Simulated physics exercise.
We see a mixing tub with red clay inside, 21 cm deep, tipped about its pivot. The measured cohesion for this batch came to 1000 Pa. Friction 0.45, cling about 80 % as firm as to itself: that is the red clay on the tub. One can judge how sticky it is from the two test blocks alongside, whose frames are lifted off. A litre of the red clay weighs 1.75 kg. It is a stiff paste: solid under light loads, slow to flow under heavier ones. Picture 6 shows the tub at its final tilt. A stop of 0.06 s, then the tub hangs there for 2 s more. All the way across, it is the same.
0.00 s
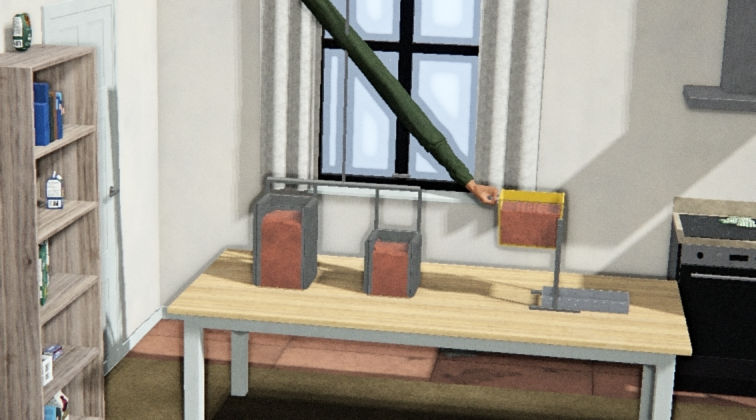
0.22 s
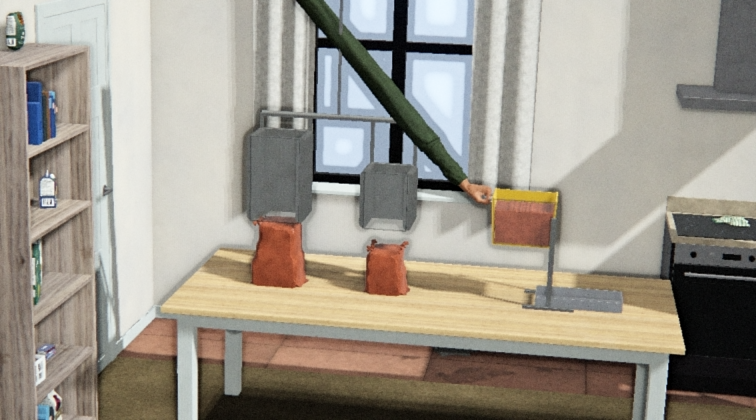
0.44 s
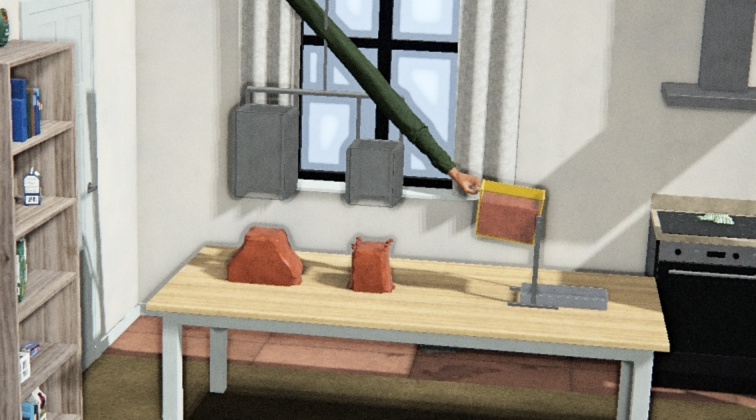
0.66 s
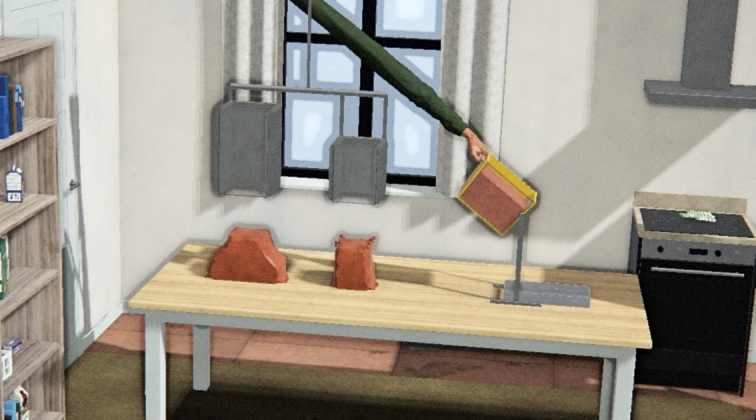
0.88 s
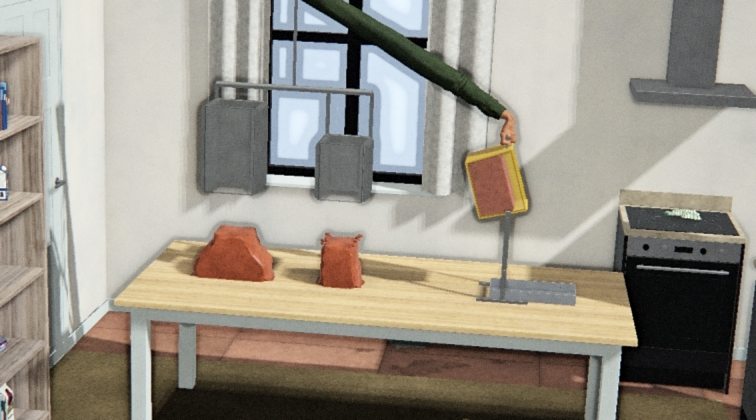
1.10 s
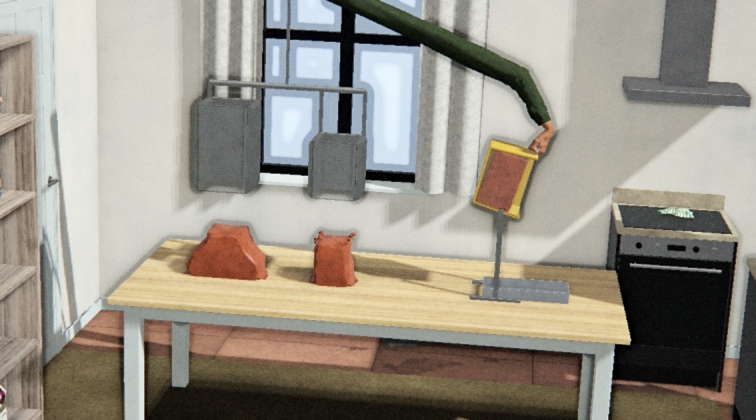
In a kitchen, boxes lift, the left clay block slumps, and an arm tilts a tub.
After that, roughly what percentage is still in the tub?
Roughly 35 %.
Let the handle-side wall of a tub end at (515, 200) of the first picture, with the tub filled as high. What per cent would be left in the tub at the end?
Remaining in tub at end: Approx. 40 %.
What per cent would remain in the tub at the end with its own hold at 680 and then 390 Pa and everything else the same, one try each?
In that order: 35 %, 25 %.
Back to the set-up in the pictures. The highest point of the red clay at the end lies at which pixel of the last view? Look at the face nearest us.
Close to pixel (509, 189).
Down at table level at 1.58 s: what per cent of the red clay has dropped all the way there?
55 per cent.
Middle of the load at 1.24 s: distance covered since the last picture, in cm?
Distance: About 7 cm.
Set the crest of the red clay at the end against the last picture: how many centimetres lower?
Roughly 17 cm.
By 1.24 s, the tub is at 103 degrees and holds 89 %.
By 1.41 s, the tub is at 103 degrees and holds 38 %.
By 1.58 s, the tub is at 103 degrees and holds 36 %.
By 1.75 s, the tub is at 103 degrees and holds 35 %.
By 3.10 s, at the end, the tub is at 103 degrees and holds 35 %.
